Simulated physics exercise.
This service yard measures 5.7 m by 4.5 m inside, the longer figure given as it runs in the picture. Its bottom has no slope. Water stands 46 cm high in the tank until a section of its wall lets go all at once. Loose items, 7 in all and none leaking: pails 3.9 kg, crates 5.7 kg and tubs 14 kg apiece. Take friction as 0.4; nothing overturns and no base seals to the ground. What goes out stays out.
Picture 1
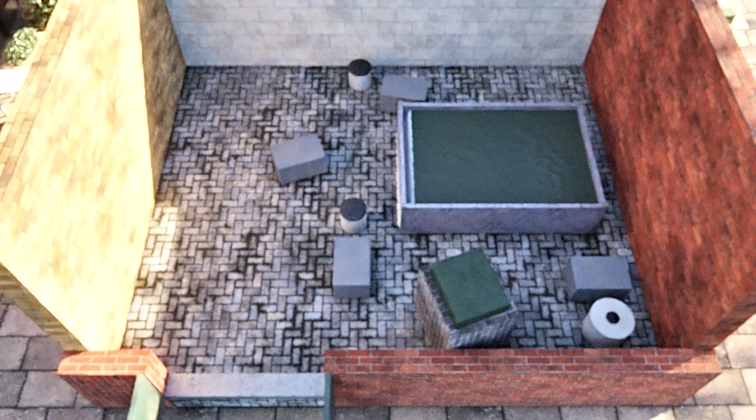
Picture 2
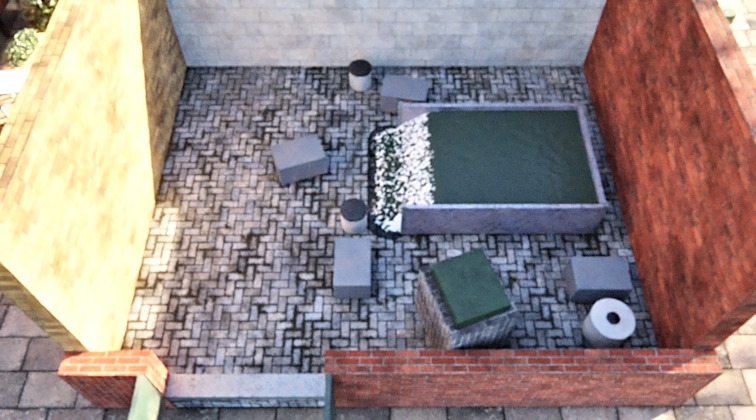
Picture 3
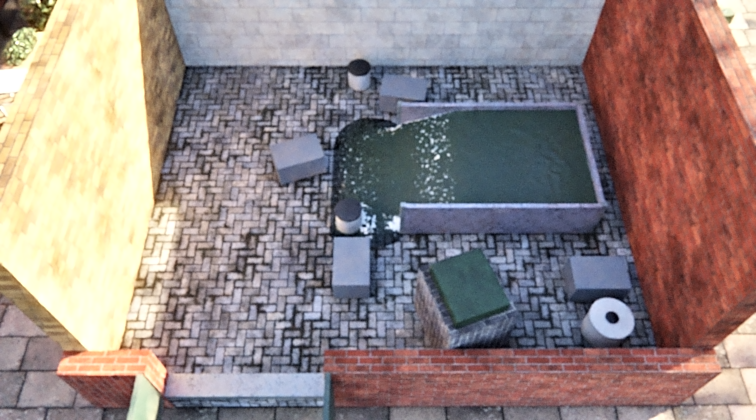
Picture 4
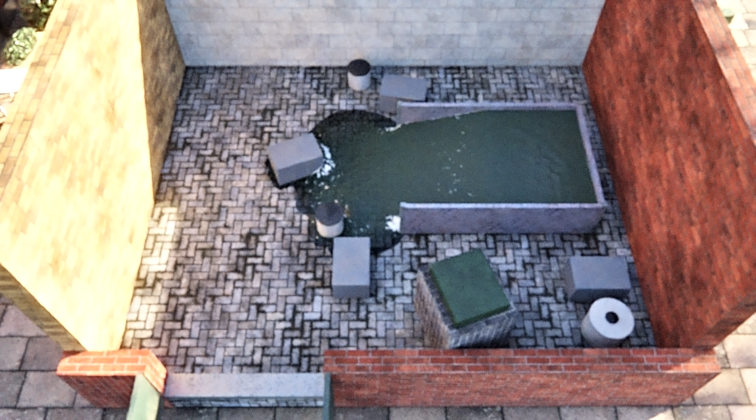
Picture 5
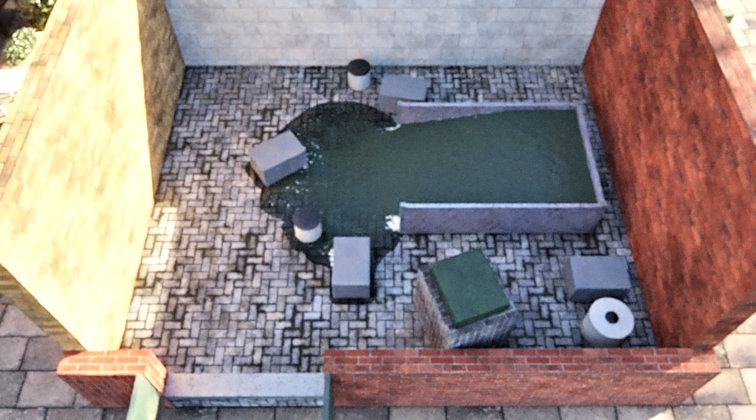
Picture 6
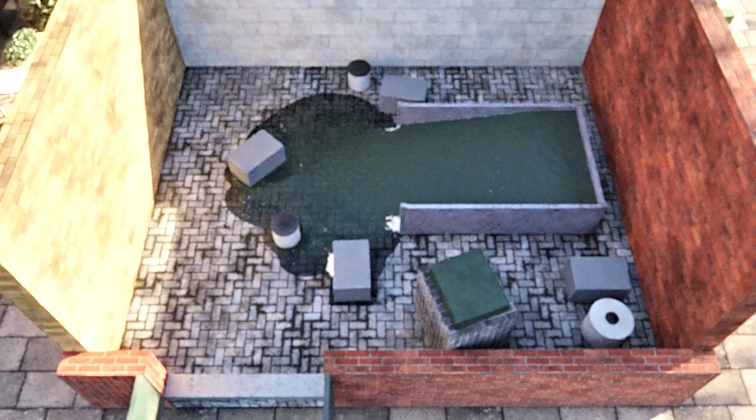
A walled, brick-paved yard held a long tank of dark green water, which burst out through the left end, foaming at first, and spread across the paving, pushing a pail and then a grey crate leftward.
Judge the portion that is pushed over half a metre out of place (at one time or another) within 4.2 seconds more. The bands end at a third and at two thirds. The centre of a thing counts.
Share: Between one and two thirds.
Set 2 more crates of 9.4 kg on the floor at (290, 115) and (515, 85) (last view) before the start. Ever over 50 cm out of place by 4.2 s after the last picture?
In that order: More, less.
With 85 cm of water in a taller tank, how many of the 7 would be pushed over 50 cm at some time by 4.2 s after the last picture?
In that case 5 of them.
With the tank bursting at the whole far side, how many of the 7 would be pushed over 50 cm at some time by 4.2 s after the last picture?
Then 5.
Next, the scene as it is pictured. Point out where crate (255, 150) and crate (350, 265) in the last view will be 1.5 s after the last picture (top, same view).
Around (172, 122) and (350, 294).
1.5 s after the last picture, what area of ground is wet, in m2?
About 16 m2.
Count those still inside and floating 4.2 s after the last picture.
I count 2.
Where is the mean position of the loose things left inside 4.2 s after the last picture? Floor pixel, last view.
Around (426, 193).
Then, 0.4 s after the last picture 2 of 7 are over 50 cm from their spots; 0 afloat.
Then, 1.5 s after the last picture 2 of 7 are over 50 cm from their spots; 2 afloat.
Then, 2.8 s after the last picture 2 of 7 are over 50 cm from their spots; 1 afloat.
Then, 4.2 s after the last picture 3 of 7 are over 50 cm from their spots, and 3 have been at some point; 2 afloat.
